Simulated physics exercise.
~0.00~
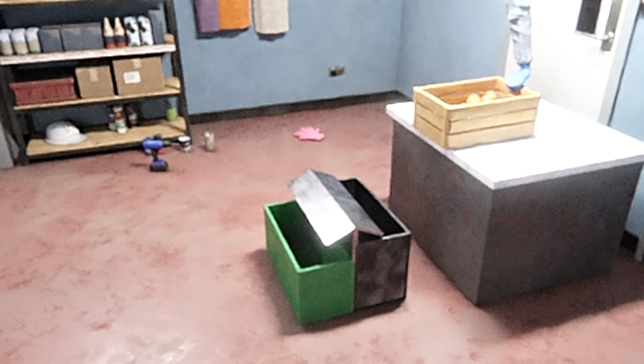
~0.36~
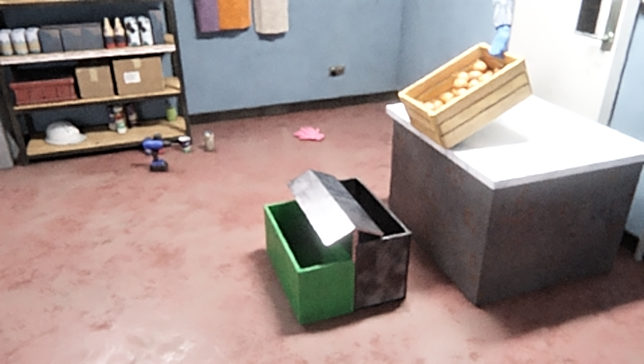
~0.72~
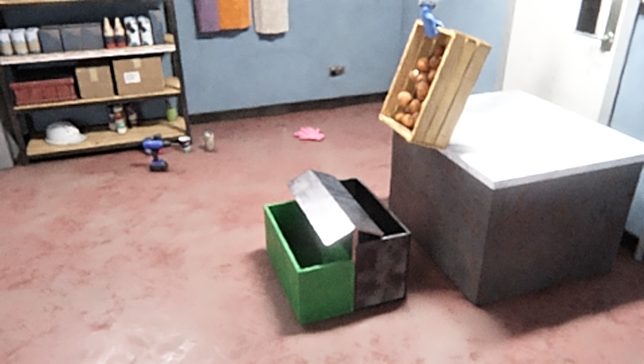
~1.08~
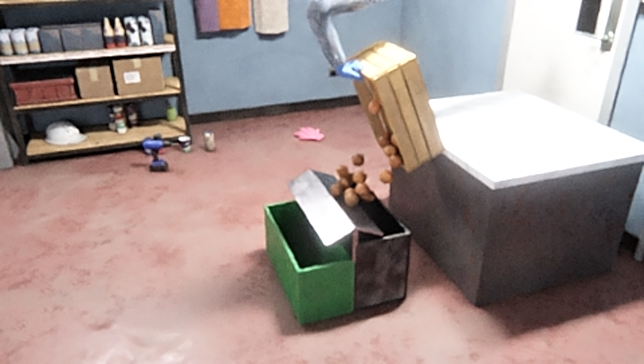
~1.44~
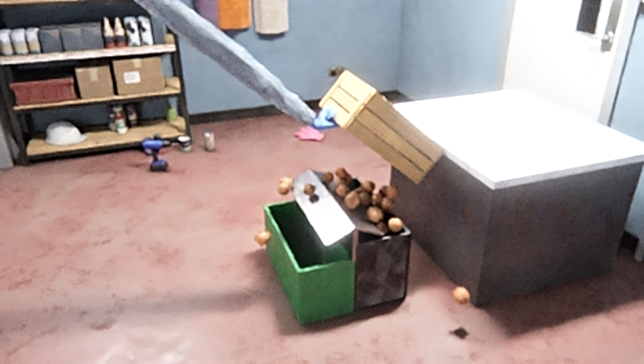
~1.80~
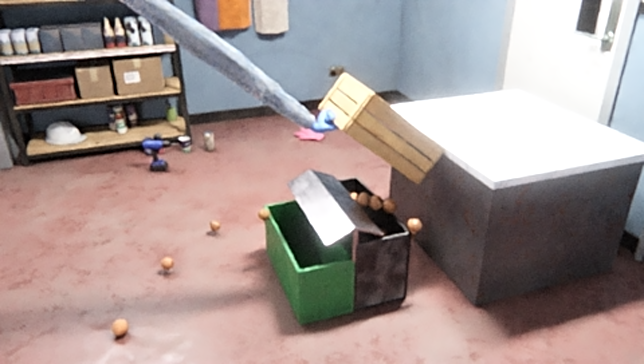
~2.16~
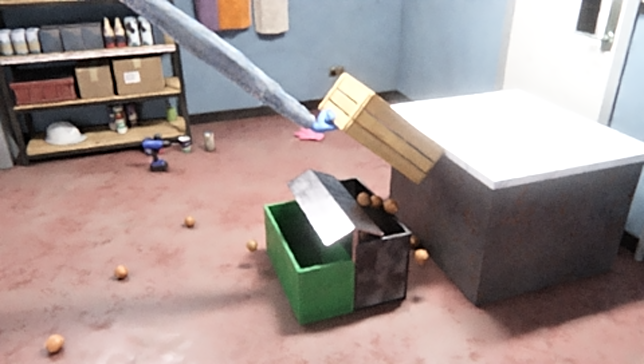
In a workshop, a blue-gloved arm tips a wooden crate of round brown pieces into a black bin, some scattering across the floor.
